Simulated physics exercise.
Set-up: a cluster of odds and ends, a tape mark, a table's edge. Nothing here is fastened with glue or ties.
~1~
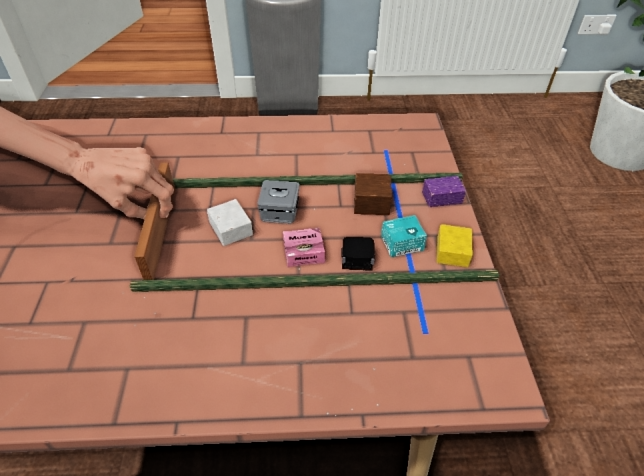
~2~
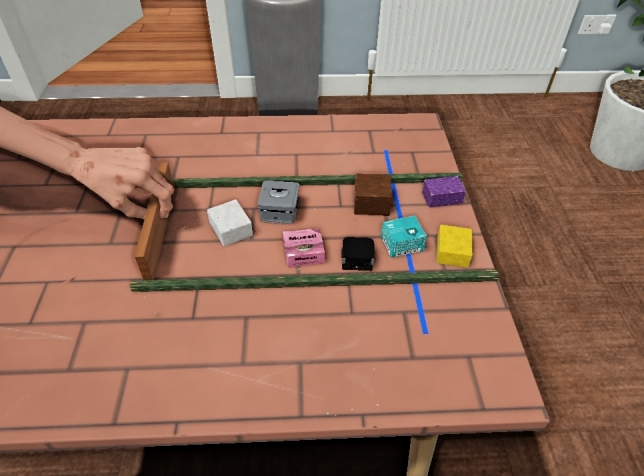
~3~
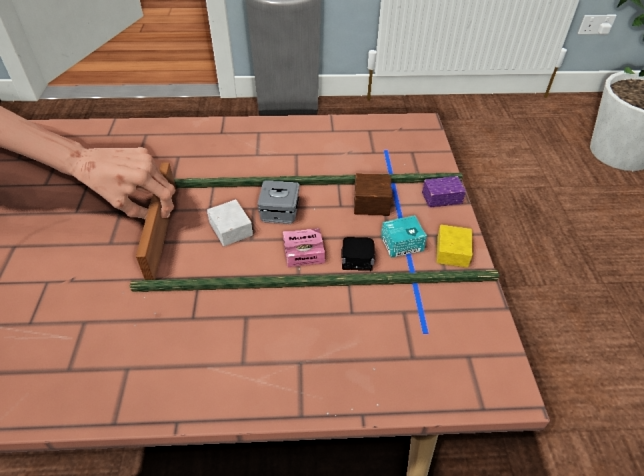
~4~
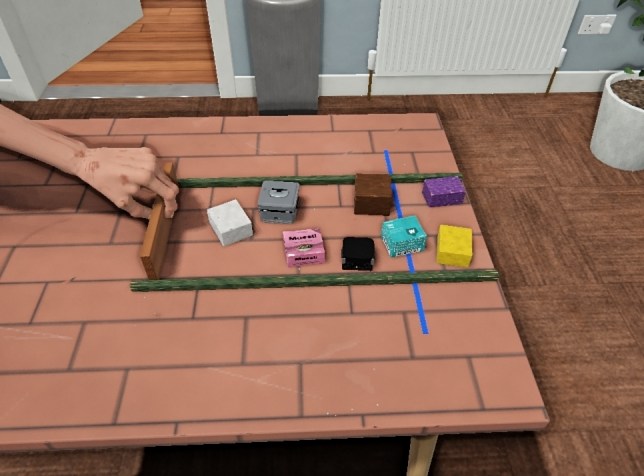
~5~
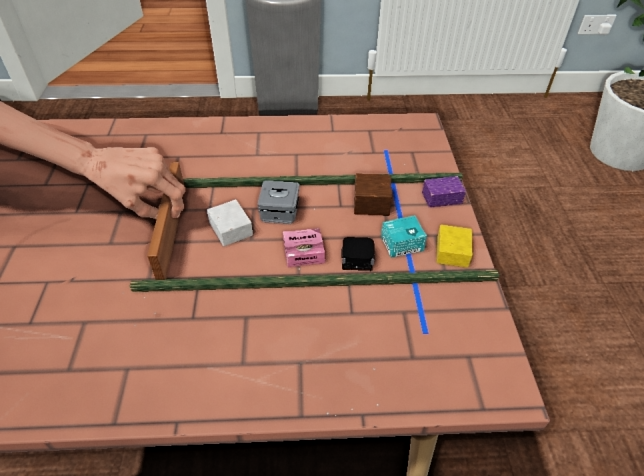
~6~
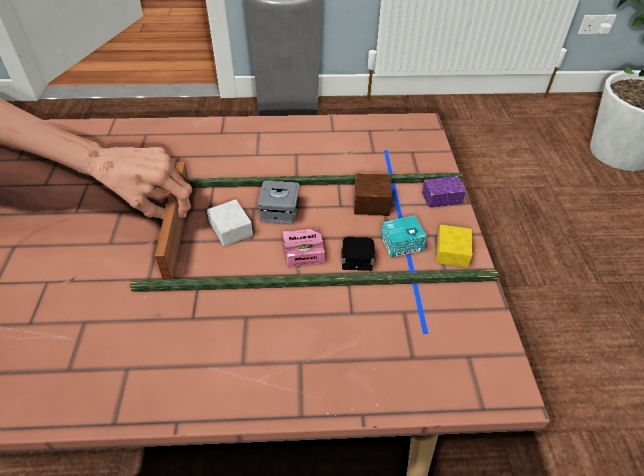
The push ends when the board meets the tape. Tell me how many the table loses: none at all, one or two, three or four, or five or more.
The table loses one or two.
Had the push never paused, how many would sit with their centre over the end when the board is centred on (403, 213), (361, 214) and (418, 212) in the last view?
In order of the places given, that's 2, 0 and 3.
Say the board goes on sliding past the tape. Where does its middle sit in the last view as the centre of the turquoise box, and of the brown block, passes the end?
Around (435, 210) first and around (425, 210) second.
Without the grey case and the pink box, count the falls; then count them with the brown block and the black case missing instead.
The counts: 0 and 1.
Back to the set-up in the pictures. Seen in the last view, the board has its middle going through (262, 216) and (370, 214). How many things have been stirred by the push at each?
So 3, and at the other place 8.
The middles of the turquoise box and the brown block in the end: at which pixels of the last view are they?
First (449, 216), then (450, 188).
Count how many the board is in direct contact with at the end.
It adds up to 2.
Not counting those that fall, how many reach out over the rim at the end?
Answer: 1.
Early on, none off yet; purple block at rest near (443, 192); yellow block at rest near (454, 246); turquoise box at rest near (403, 237).
Finally, the number that fall off is one or two; lost, yellow block and purple block.
